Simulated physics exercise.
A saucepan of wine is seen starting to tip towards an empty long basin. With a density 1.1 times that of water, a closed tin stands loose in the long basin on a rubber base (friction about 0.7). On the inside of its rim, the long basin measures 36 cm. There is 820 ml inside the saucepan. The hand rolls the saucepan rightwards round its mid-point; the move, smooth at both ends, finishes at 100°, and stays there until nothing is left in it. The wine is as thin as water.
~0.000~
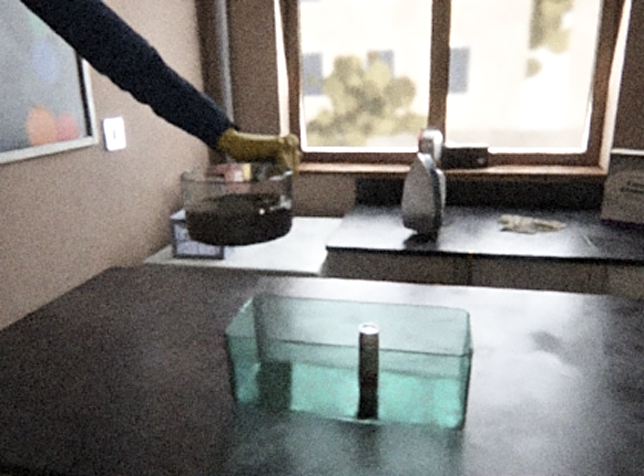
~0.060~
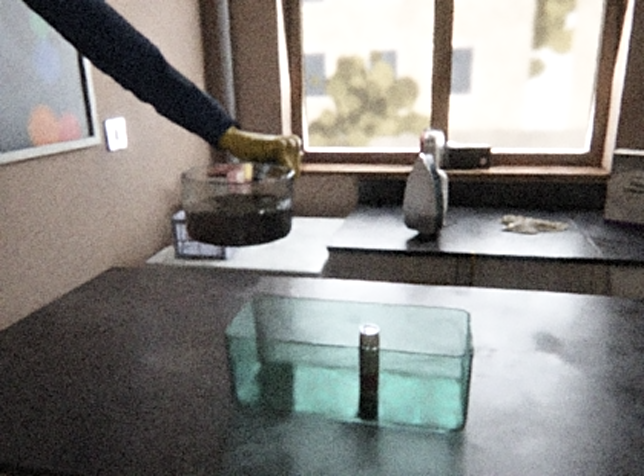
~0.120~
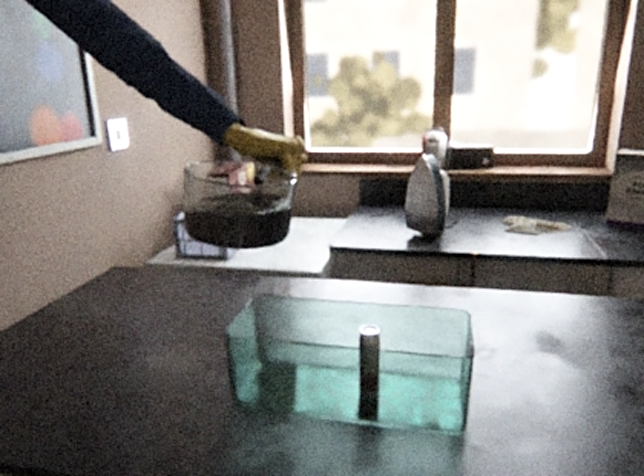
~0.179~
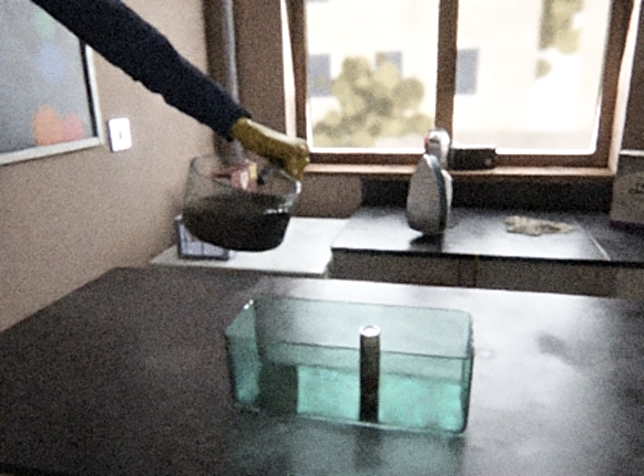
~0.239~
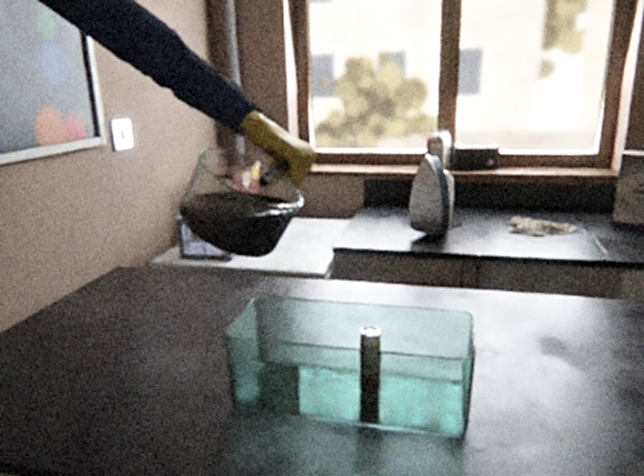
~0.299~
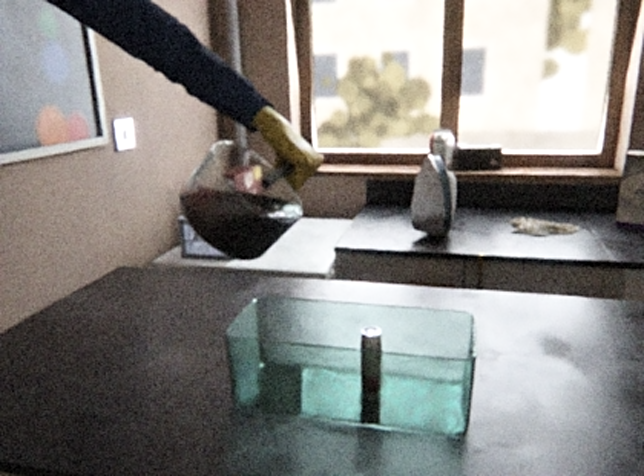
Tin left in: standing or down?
It stands firm.
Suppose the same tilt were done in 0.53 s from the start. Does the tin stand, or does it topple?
The tin stays on its base.
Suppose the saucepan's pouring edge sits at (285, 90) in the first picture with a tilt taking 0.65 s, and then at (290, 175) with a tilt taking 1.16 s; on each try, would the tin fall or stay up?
Try 1: Tipped over; try 2: Still standing.
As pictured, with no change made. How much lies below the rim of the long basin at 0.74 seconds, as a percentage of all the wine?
Near 74 in a hundred.
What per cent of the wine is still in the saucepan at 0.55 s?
Some 38 per cent.
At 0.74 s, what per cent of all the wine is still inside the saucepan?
Close to 14 percent of the whole amount.
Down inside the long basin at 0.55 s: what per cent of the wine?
I'd estimate some 14 percent of the liquid.
After 0.55 s the tilt is 95° and 38 per cent is still to pour; the tin stands where it began.
After 0.74 s the tilt is 100° and 14 per cent is still to pour; the tin stands where it began.
After 0.94 s the tilt is 100° and 3 per cent is still to pour; the tin stands where it began.
After 1.15 s the tilt is 100° and 1 per cent is still to pour; the tin stands where it began.
In the end the tin stands where it began.
